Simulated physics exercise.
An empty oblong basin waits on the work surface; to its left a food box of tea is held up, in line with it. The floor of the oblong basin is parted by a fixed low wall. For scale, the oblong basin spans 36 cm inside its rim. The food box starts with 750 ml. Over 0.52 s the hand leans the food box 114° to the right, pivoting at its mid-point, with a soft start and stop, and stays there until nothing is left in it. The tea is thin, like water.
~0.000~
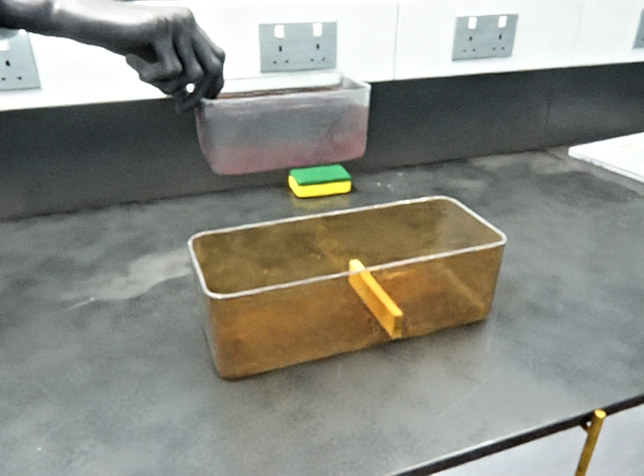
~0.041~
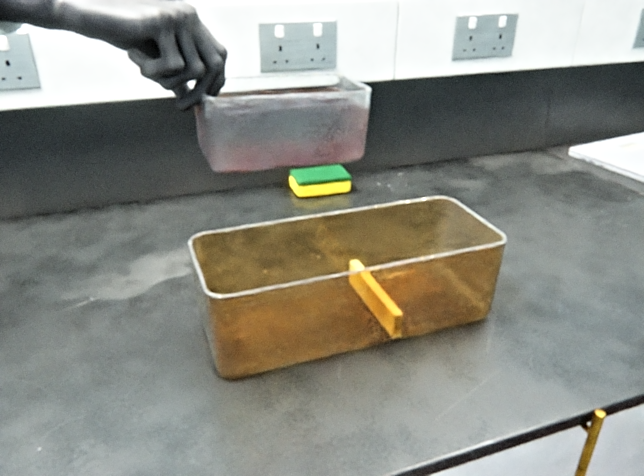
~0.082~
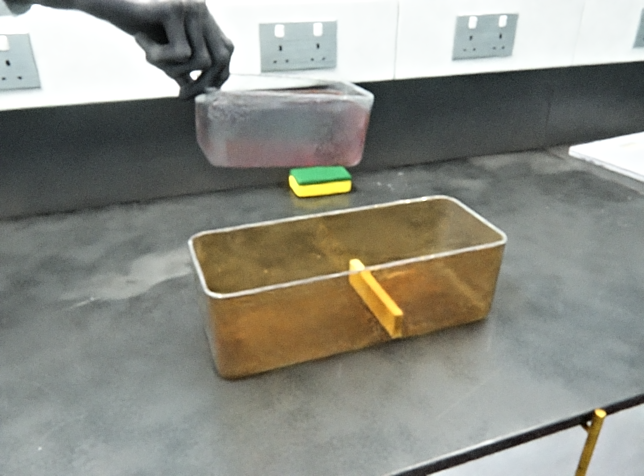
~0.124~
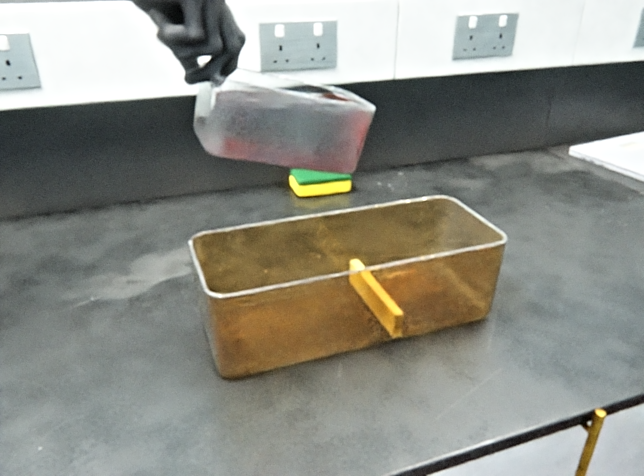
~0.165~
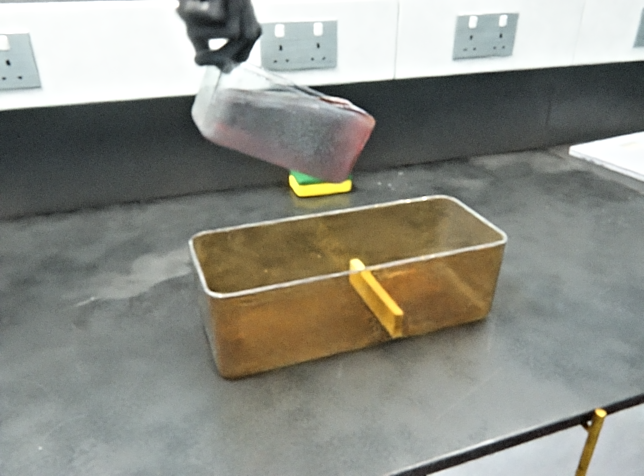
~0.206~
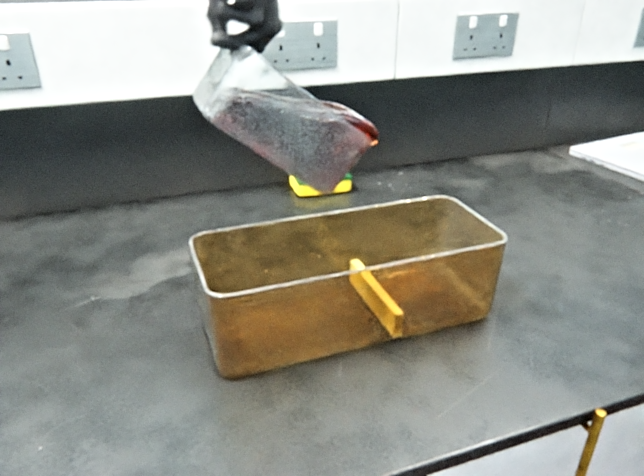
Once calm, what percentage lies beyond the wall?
The far part has some 46 per cent.
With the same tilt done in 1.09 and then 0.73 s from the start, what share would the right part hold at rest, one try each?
First 65, then 60 per cent.
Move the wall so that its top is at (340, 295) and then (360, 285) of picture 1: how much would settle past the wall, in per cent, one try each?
First 75, then 65 per cent.
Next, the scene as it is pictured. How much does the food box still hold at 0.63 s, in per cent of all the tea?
About 2 per cent.
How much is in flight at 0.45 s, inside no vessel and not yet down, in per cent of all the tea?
Near 38 in a hundred.
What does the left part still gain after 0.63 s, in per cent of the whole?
About 20 per cent.
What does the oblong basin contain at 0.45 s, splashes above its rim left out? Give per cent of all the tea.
Some 52 per cent.
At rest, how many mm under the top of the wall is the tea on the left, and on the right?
Some 22 mm on the left and 16 mm on the right.
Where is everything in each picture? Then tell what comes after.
Tilt 0°; pouring edge (356, 82); surface from (200, 107) to (351, 94); the oblong basin's rim runs from (197, 266) to (477, 218); the wall's top is at (374, 286), in the first picture.
Tilt 2°; pouring edge (357, 84); surface from (201, 106) to (352, 95), in the second picture.
Tilt 7°; pouring edge (359, 91); surface from (203, 102) to (353, 97), in the third picture.
Tilt 15°; pouring edge (360, 102); surface from (204, 100) to (356, 101), in the fourth picture.
Tilt 26°; pouring edge (360, 117); surface from (204, 98) to (360, 109); 1 per cent is over the edge, in the fifth picture.
Tilt 39°; pouring edge (357, 135); surface from (206, 90) to (340, 114); 7 per cent is over the edge, in the sixth picture.
After 0.45 s the tilt is 109° and 10 per cent is still to pour, 9 is left of the wall and 43 right of it.
After 0.63 s the tilt is 114° and 2 per cent is still to pour, 29 is left of the wall and 48 right of it.
After 0.82 s the tilt is 114° and 0 per cent is still to pour, 38 is left of the wall and 54 right of it.
After 1.02 s the tilt is 114° and 0 per cent is still to pour, 48 is left of the wall and 47 right of it.
In the end 50 per cent lies left of the wall, 46 right of it and 4 outside.
